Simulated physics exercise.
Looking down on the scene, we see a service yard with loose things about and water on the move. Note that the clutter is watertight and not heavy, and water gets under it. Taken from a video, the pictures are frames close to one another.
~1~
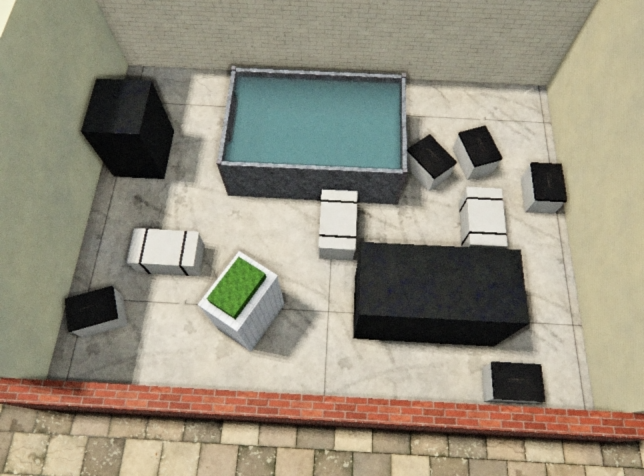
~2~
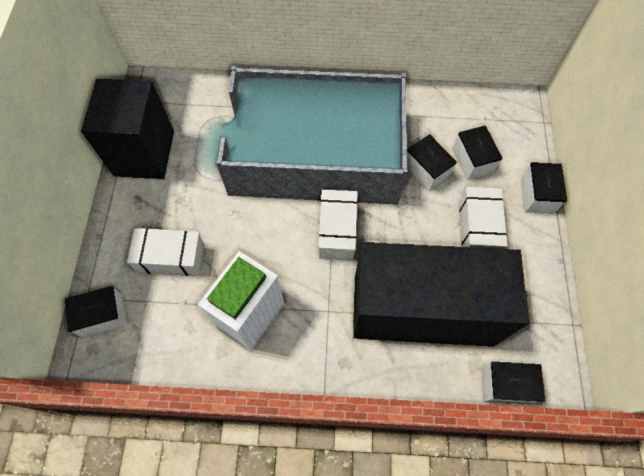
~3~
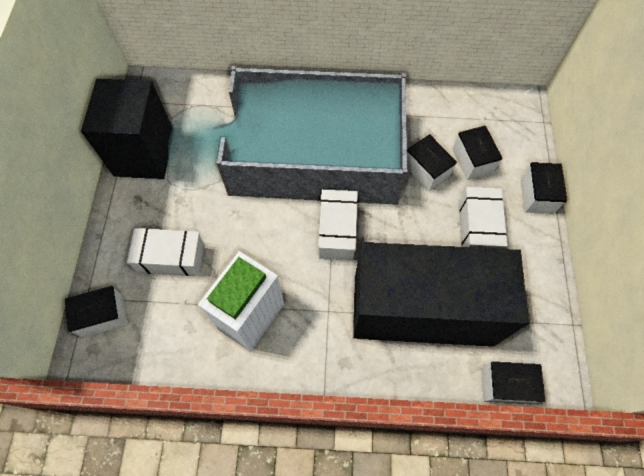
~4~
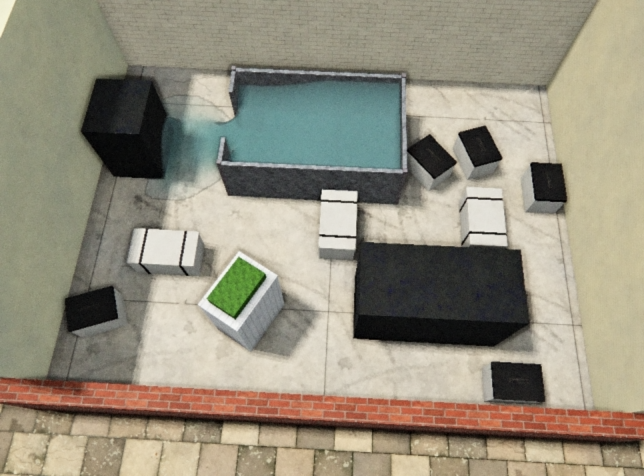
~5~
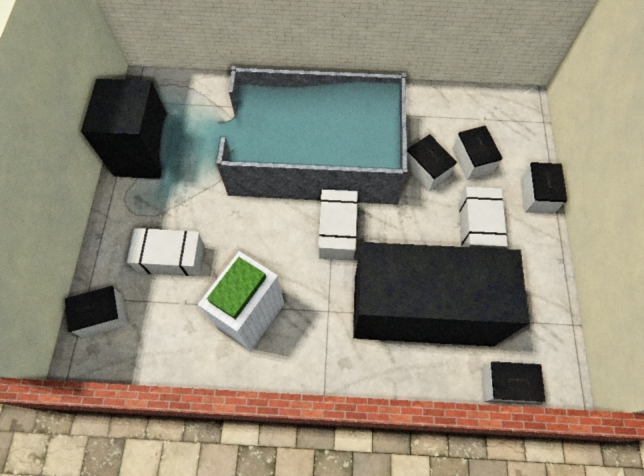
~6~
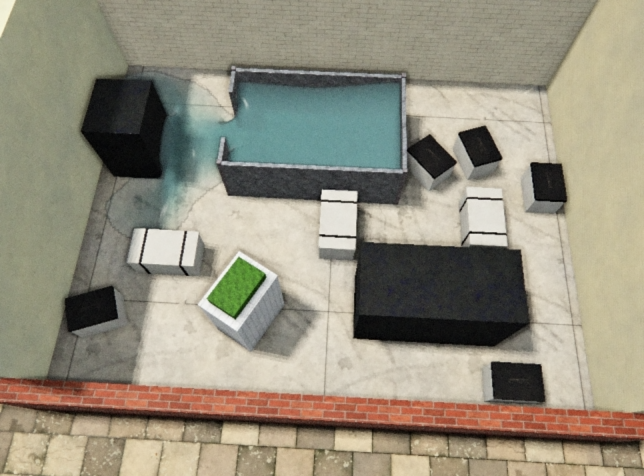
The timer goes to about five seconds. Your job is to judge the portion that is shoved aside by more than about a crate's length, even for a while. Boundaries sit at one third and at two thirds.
The share is fewer than one third.
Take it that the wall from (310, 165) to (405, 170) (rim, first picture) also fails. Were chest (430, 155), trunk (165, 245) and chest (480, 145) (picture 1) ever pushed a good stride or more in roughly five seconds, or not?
Results in order: Stayed within it / moved that far / stayed within it.
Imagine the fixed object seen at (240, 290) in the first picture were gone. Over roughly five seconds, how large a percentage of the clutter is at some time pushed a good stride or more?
Share estimate: Around 20 %.
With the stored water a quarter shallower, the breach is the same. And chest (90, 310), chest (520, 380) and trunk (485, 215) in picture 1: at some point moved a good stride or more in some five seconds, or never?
First one reached the mark, second one stopped before it, third one stopped before it.
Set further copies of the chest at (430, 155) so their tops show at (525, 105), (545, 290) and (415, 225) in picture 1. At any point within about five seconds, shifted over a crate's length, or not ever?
First falls short; second falls short; third falls short.
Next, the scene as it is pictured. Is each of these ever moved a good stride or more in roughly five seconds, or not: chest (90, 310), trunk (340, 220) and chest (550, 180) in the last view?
Per the list: First traveled a good way, second remained close, third remained close.
A moment on, 0 of 8 are well off their spots; 0 afloat.
Next, 2 of 8 are well off their spots; 2 afloat.
Later, 2 of 8 are well off their spots; 2 afloat.
In the end, 2 of 8 are well off their spots, and 2 have been at some point; 2 afloat.
